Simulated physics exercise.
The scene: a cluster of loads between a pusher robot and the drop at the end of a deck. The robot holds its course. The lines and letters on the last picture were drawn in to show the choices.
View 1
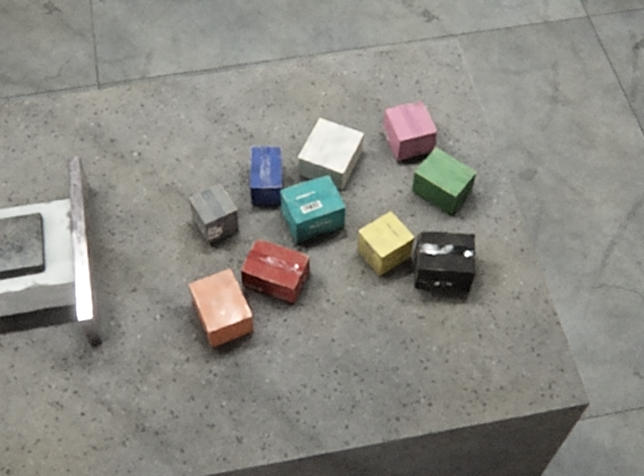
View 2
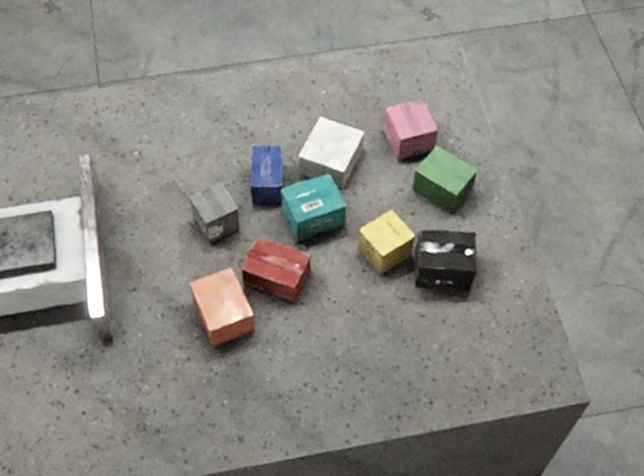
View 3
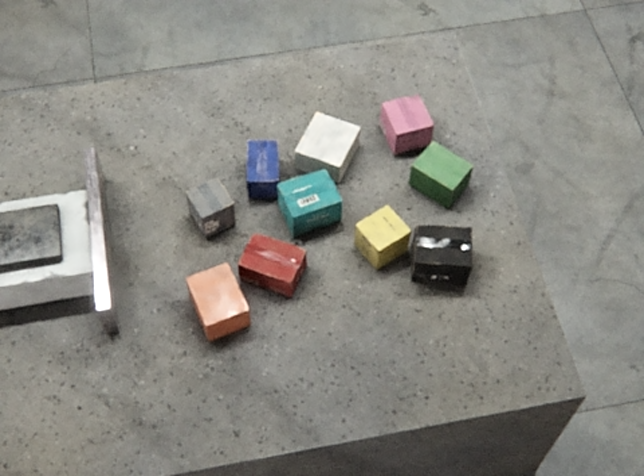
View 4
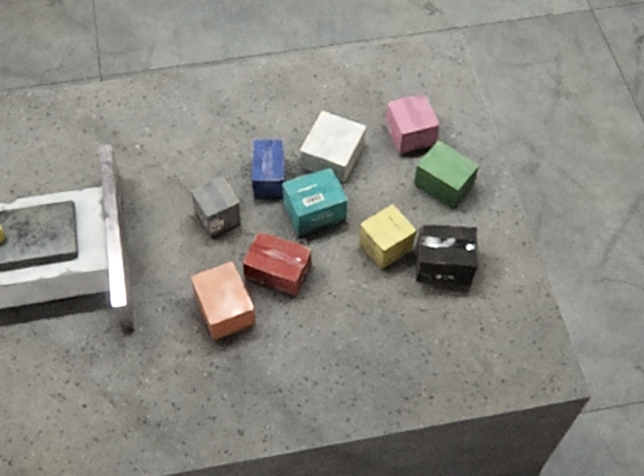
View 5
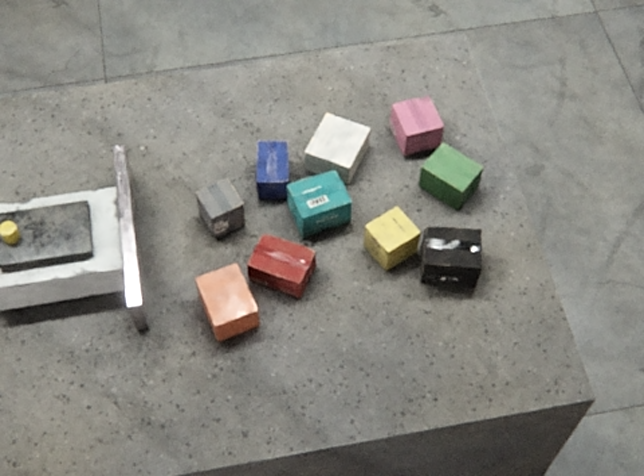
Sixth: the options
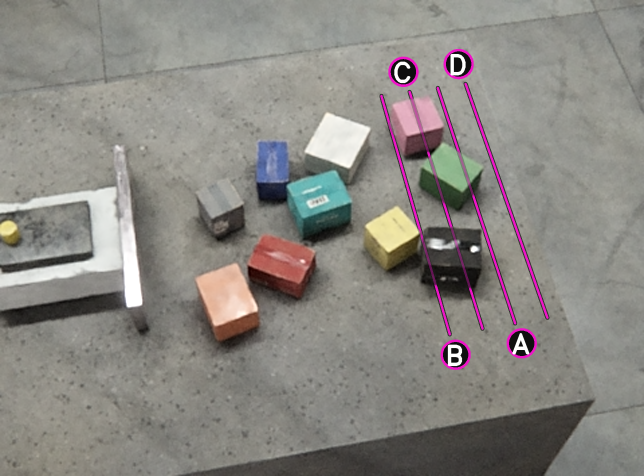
A flat-fronted white machine edged slowly in from the left across a speckled grey slab, while the ten small coloured boxes scattered ahead of it stayed where they were, untouched.
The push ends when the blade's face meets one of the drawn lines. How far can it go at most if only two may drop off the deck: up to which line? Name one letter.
As far as mark C.
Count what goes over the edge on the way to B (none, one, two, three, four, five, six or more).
By then, none.
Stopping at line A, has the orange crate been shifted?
Yes.
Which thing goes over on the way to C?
The green crate.
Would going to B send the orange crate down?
No.
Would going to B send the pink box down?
No.
On the marked copy, A at (473, 196); B at (413, 206); C at (443, 201); D at (503, 192).
Taking C. A third of the way, robot (172, 214); orange crate (288, 294); blue box (284, 167).
Two thirds of the way, robot (287, 197); green crate (471, 176); black box (475, 258).
When it is over, robot (375, 183); green crate over the edge; yellow box (526, 205); one fallen.
As for the rest, A drops four; B is within the limit but short; D drops eight.
